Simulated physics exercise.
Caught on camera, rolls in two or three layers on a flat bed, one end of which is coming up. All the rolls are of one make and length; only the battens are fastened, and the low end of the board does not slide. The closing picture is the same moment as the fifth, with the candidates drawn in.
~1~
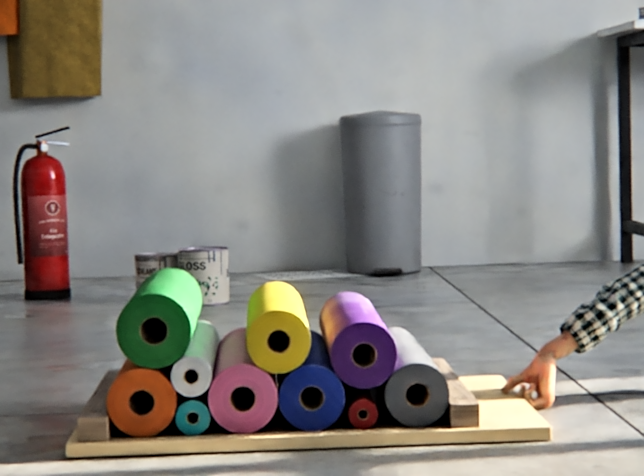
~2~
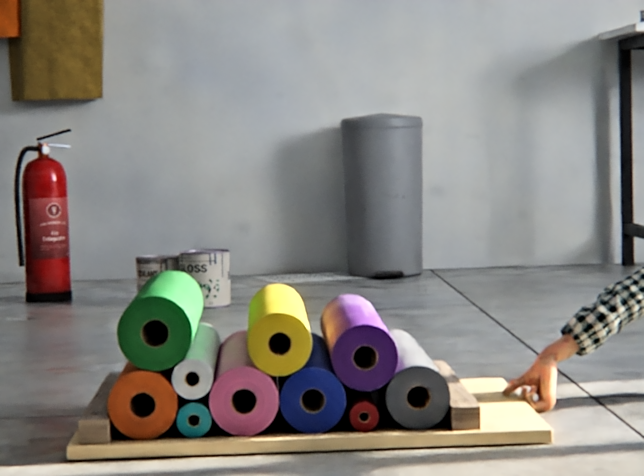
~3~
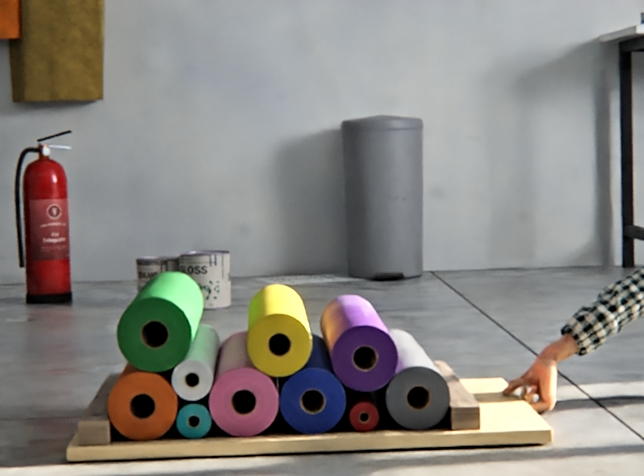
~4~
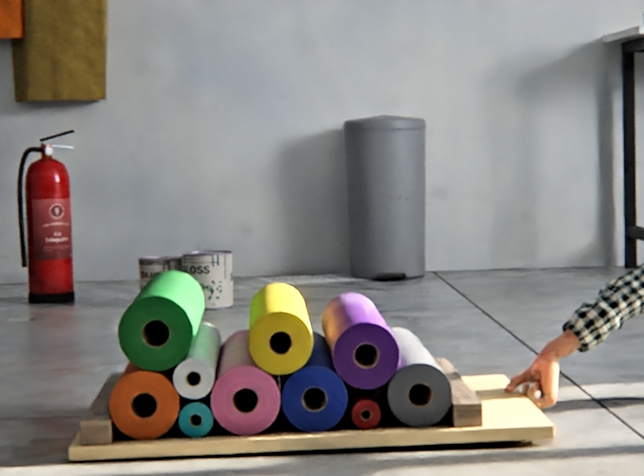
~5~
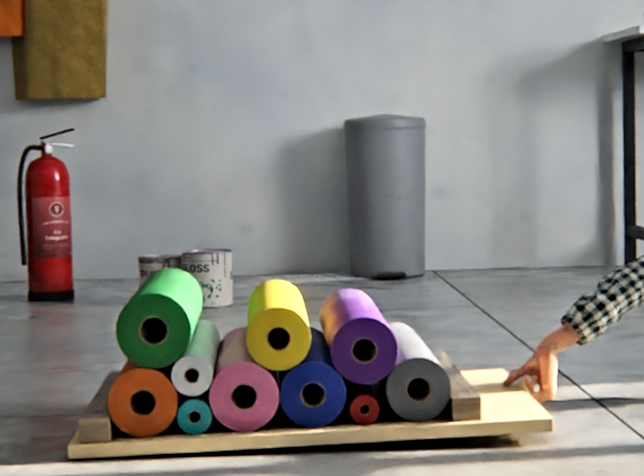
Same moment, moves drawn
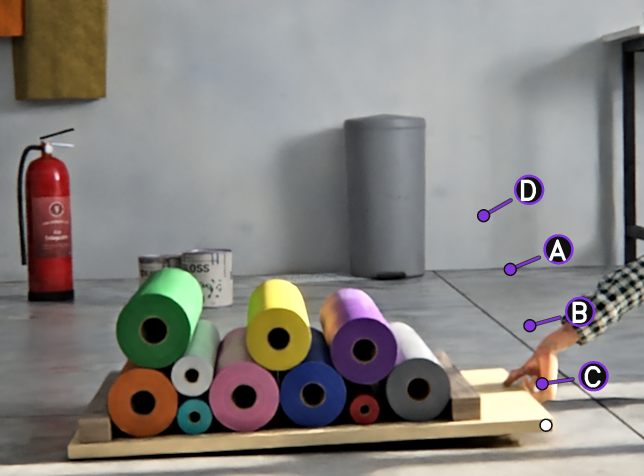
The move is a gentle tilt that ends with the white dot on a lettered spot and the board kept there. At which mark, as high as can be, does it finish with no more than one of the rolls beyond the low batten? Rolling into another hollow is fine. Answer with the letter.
The answer is mark D.
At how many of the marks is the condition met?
The number is four.
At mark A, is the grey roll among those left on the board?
The grey roll: Yes.
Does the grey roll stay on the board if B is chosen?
Yes, with B.
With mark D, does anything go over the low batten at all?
At D: Yes.
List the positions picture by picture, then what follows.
In the first frame, purple roll (364, 355); white roll (192, 376); green roll (154, 331).
In the second frame, green roll (155, 333); board (306, 404).
In the third frame, board (306, 405); red roll (364, 417); grey roll (418, 397); white roll (192, 380).
In the fourth frame, board (308, 403); orange roll (144, 405); pink roll (246, 400); turquoise roll (196, 420).
In the fifth frame, board (307, 399); orange roll (143, 403); turquoise roll (194, 417).
On the marked copy, A at (510, 269); B at (530, 325); C at (542, 384); D at (484, 216); the white dot at (546, 425).
Taking D. A third of the way, board at 17°.
Two thirds of the way, board at 28°.
When it is over, board at 28°, one over the low batten (green).
As for the rest, A one over the low batten (green); B one over the low batten (green); C none over the low batten.
